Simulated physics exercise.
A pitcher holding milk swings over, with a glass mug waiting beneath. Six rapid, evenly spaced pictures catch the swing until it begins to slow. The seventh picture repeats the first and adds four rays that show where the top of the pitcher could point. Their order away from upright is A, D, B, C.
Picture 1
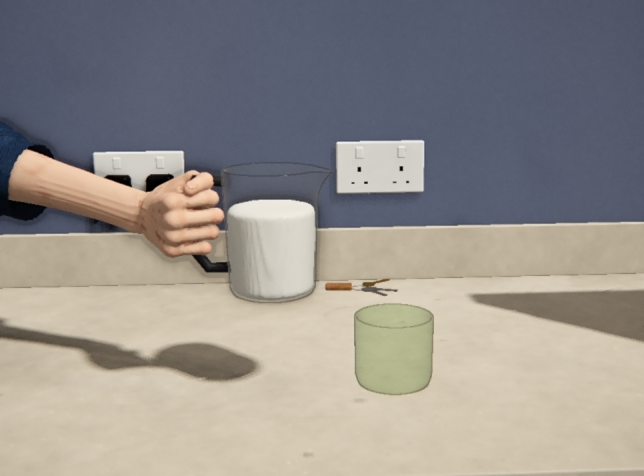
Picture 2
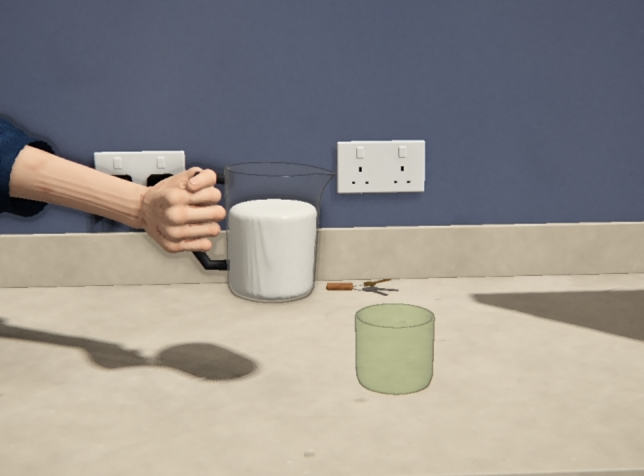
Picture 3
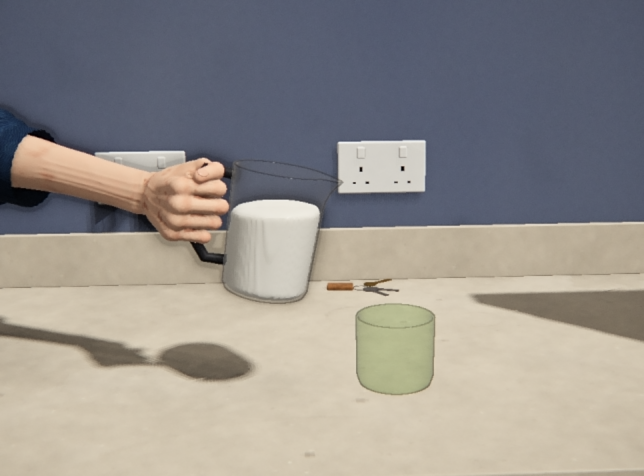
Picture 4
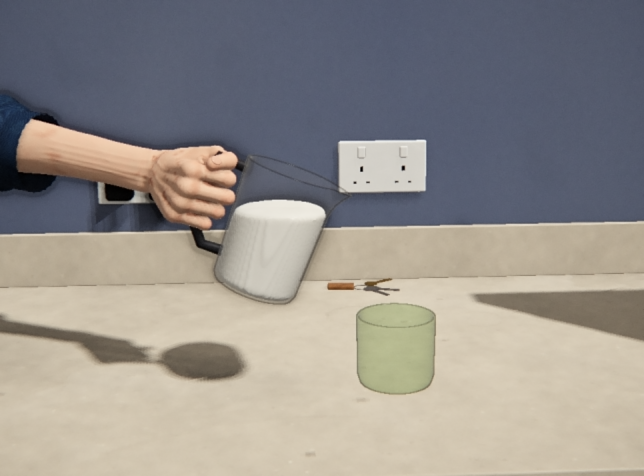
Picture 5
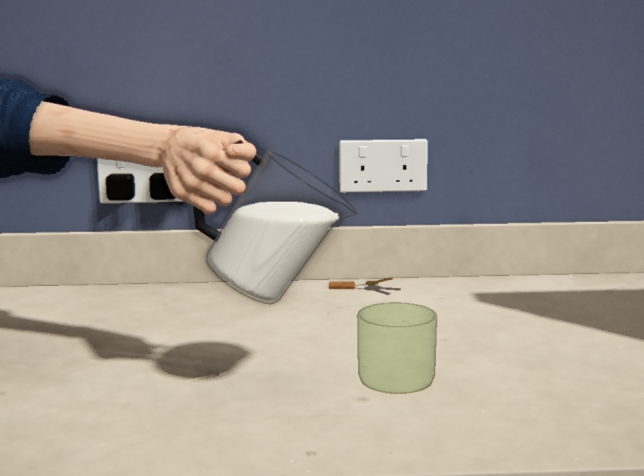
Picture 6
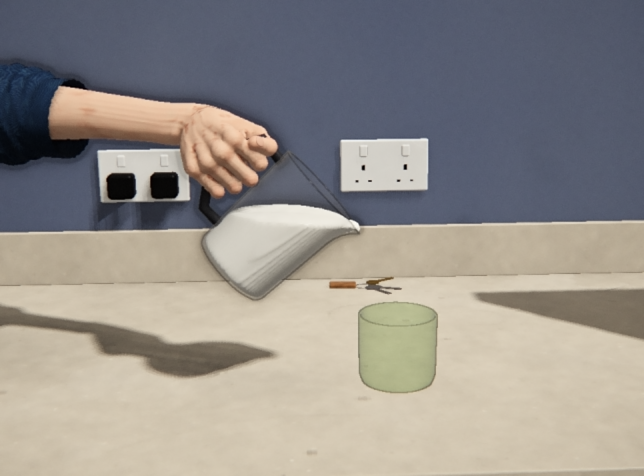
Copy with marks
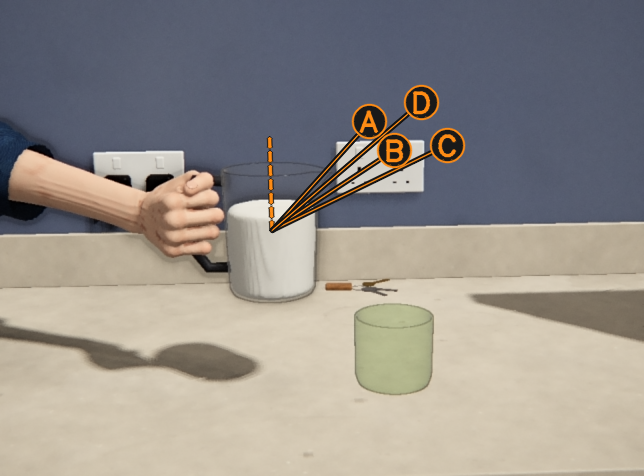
On a kitchen counter against a blue wall, a hand held a clear pitcher of milk upright, then tilted it steadily to the right near a green glass mug until the milk reached the lip.
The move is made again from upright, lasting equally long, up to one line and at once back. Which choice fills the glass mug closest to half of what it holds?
C.
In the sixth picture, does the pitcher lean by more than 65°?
No, it does not.
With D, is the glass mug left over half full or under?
Under half.
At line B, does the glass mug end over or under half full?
Under half.
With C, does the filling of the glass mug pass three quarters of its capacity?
No, less.
In orange, A at (358, 134); B at (379, 159); C at (432, 152); D at (408, 113).
If A is chosen, the glass mug ends with about 6 % of what it can hold.
If B is chosen, the glass mug ends with about 29 % of what it can hold.
If C is chosen, the glass mug ends with about 49 % of what it can hold.
If D is chosen, the glass mug ends with about 15 % of what it can hold.
